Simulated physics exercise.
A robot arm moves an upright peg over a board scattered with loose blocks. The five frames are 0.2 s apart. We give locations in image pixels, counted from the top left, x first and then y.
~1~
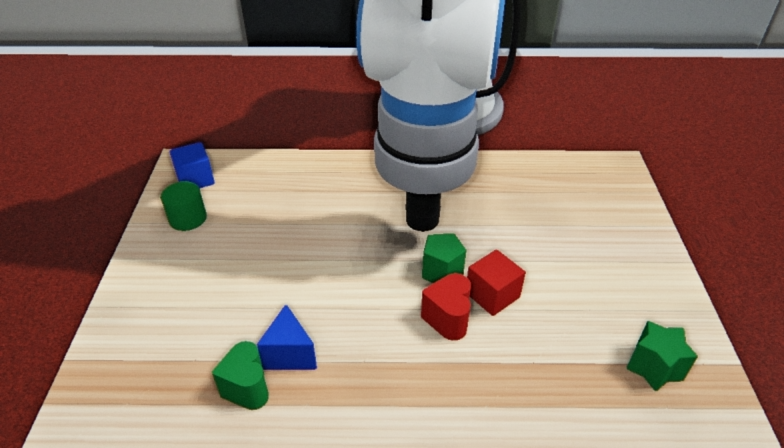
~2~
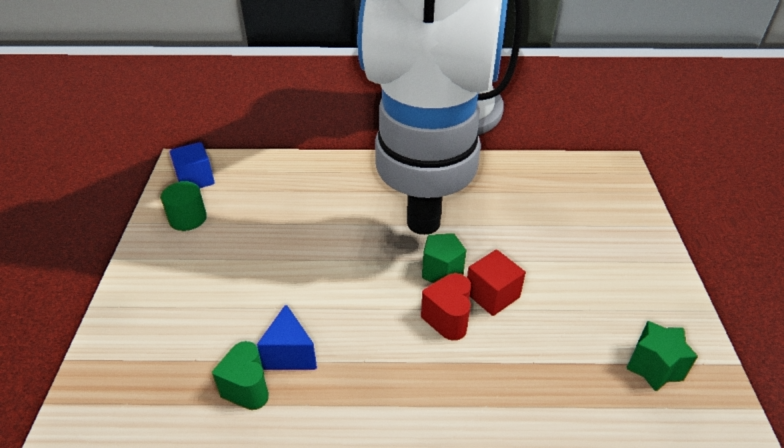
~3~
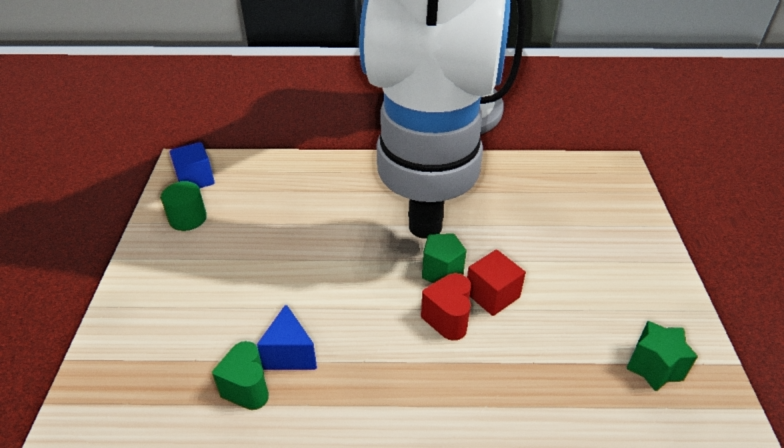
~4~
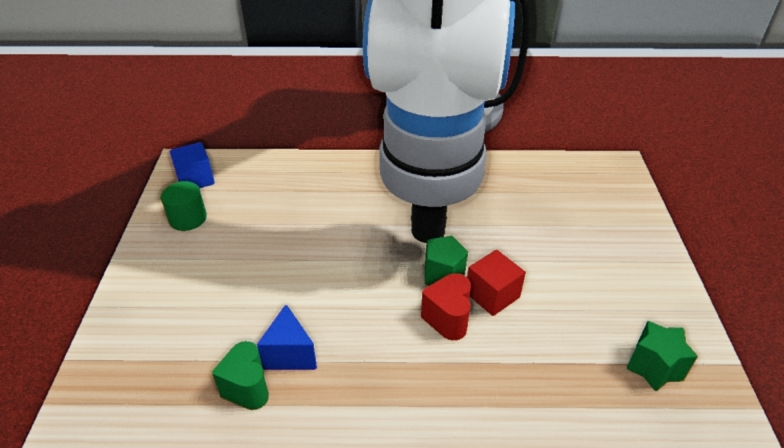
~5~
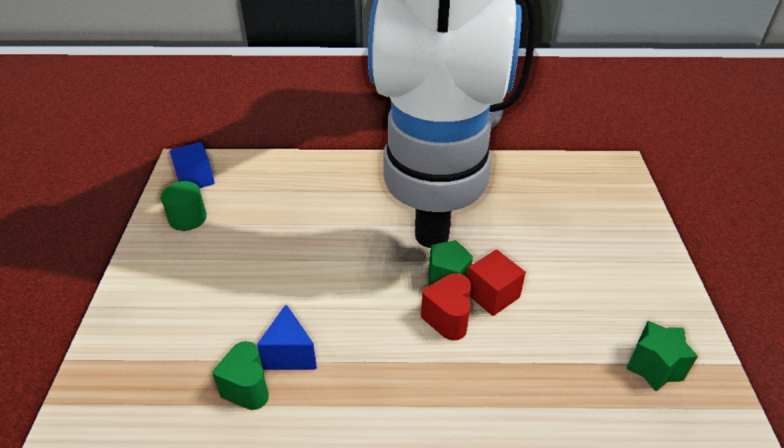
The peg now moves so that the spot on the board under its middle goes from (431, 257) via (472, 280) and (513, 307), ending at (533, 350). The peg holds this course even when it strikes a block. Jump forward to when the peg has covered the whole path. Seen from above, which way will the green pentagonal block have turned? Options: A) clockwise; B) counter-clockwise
My answer is option A.
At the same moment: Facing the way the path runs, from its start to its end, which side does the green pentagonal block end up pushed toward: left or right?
The answer is right.
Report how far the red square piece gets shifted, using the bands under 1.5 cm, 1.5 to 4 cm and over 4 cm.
It moves more than 4 cm.
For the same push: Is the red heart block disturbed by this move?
At the end of the path, the red heart block has moved off its old spot.
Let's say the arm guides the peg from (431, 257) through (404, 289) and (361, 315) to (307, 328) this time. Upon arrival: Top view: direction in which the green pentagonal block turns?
Verdict: Counterclockwise.
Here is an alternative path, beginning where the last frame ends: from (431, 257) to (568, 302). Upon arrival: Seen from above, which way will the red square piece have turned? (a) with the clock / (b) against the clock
(b)
The first path, step by step. One third of the way, peg at (475, 260); green pentagonal block at (484, 282), turned 15° clockwise; red heart block at (458, 309), turned 50° clockwise; red square piece at (530, 286), turned 45° anticlockwise.
Two thirds of the way, peg at (517, 288); green pentagonal block at (505, 308), turned 45° clockwise; red heart block at (463, 319), turned 85° clockwise; red square piece at (556, 303), turned 80° anticlockwise.
At the end, peg at (539, 331); green pentagonal block at (510, 345), turned 80° clockwise; red heart block at (463, 329), turned 125° clockwise; red square piece at (585, 328), turned 145° anticlockwise.
